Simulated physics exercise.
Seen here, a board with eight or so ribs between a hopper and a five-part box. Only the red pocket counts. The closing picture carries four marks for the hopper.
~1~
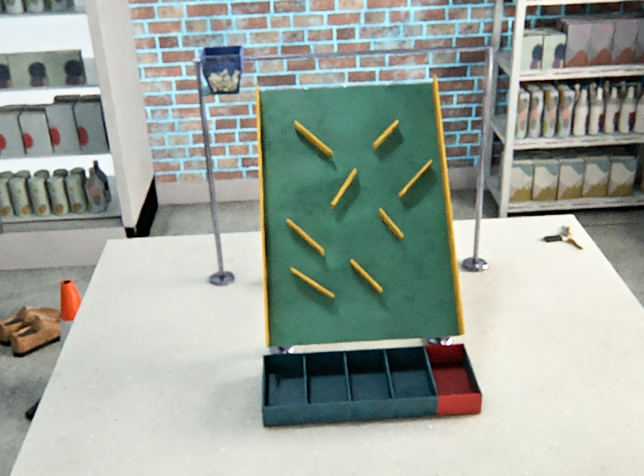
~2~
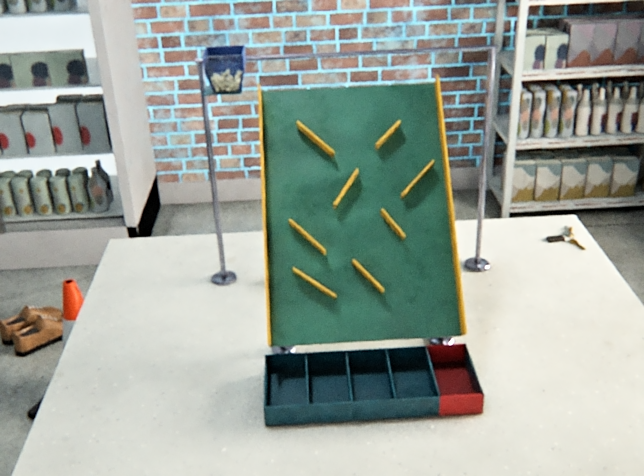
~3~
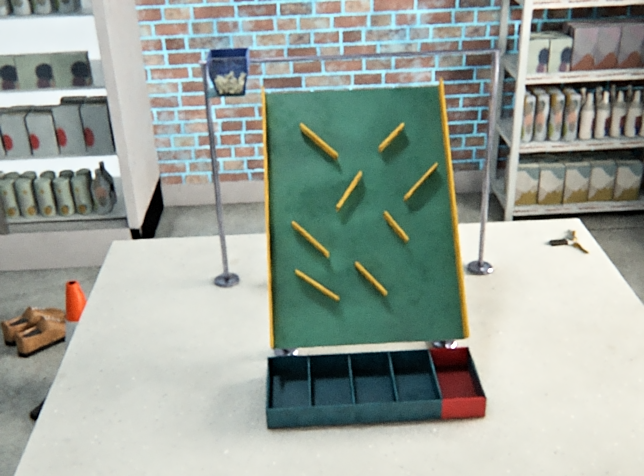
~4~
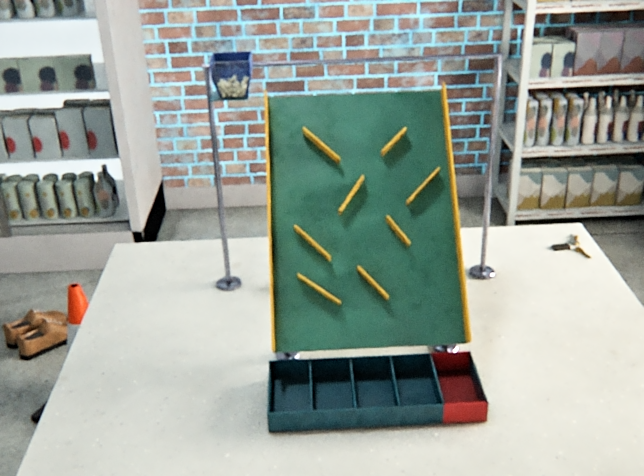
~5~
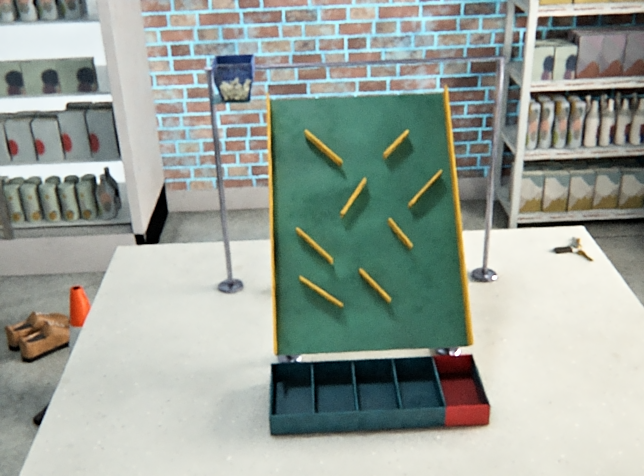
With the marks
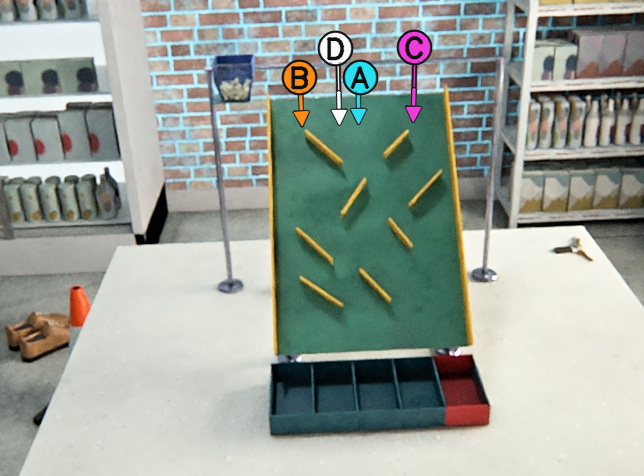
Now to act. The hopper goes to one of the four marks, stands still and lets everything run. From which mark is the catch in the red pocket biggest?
Go for C.
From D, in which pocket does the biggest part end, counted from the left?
It is the third one.
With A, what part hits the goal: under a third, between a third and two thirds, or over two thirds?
Mark A gives under a third.
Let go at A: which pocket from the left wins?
The third.
On the marked copy, mark A meets the board at (358, 118); mark B meets the board at (301, 120); mark C meets the board at (413, 116); mark D meets the board at (339, 119).
With A, a small share in the red pocket, the bulk in other pockets.
With B, only a few in the red pocket, the bulk in other pockets, a small share held on the board.
With C, close to half in the red pocket, close to a quarter in other pockets, a small share held on the board.
With D, a small share in the red pocket, the bulk in other pockets, a small share held on the board.
